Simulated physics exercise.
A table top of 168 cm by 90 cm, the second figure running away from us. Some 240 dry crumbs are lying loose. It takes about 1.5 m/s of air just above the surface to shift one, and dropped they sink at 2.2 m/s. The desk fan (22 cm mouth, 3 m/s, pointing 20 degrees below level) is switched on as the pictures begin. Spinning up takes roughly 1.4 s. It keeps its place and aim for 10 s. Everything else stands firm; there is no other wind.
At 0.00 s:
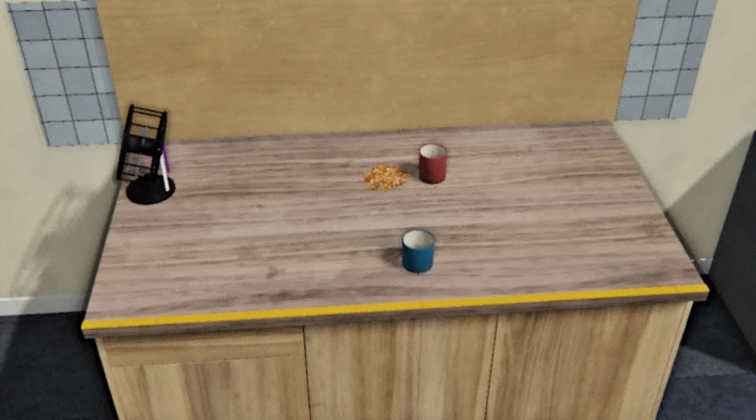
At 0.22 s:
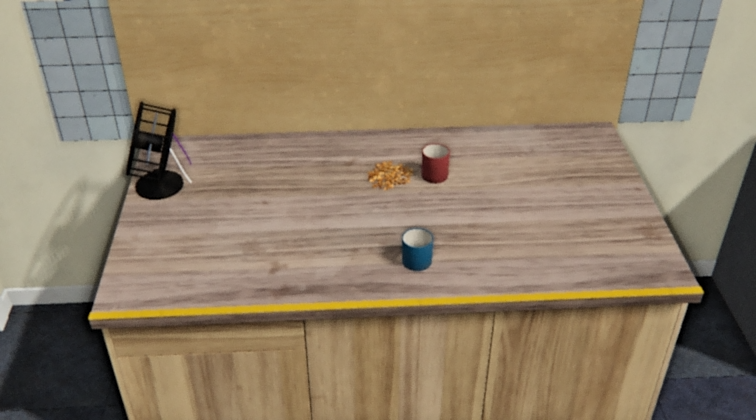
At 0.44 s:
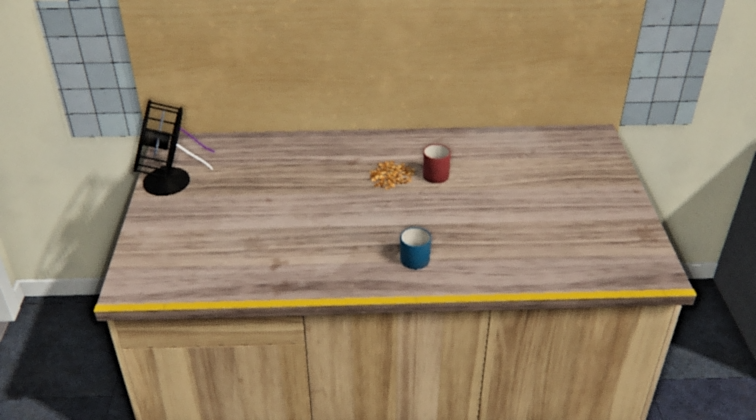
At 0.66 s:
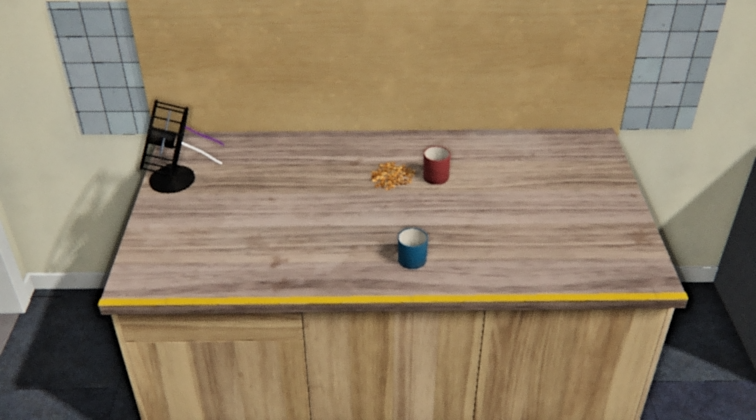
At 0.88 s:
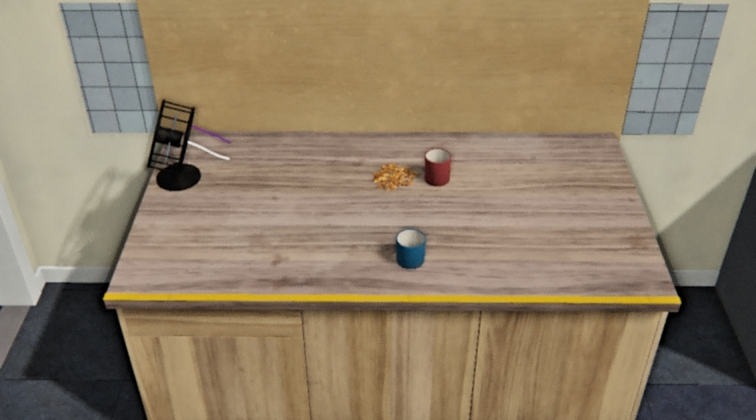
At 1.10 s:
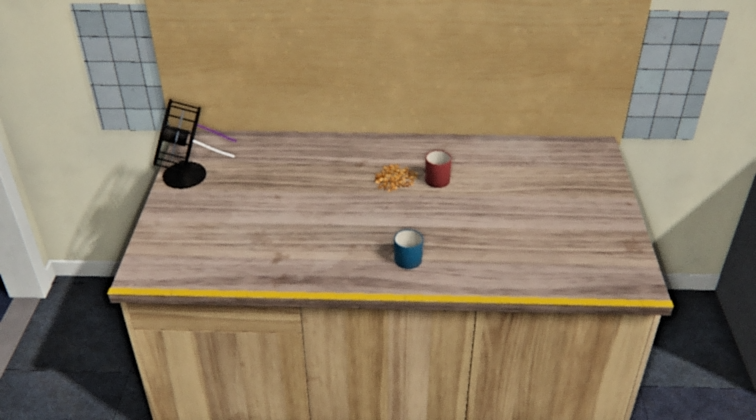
The footage shows a black desk fan on a wooden table top, its purple and white ribbons lifting and streaming rightward, while a loose patch of orange crumbs and two mugs, red and blue, stay still as the view drifts slightly.
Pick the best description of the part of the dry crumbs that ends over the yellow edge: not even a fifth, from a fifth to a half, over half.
The share over the yellow edge is not even a fifth.
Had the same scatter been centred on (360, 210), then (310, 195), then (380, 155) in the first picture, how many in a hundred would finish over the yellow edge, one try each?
In turn about 0 %, 0 %, 0 %.
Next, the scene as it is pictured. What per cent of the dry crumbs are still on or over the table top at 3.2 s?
About 10 %.
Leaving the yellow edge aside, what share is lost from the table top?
Some 100 per cent.
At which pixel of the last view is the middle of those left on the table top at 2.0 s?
Near (610, 202).
After 2.0 s, 98 % are on the move or not yet settled, 0 % are over the yellow edge; the middle of those still in play is near (611, 198).
After 3.2 s, 8 % are on the move or not yet settled, 0 % are over the yellow edge.
After 5.5 s, 5 % are on the move or not yet settled, 0 % are over the yellow edge.
After 10.0 s, at the end, 0 % are over the yellow edge.
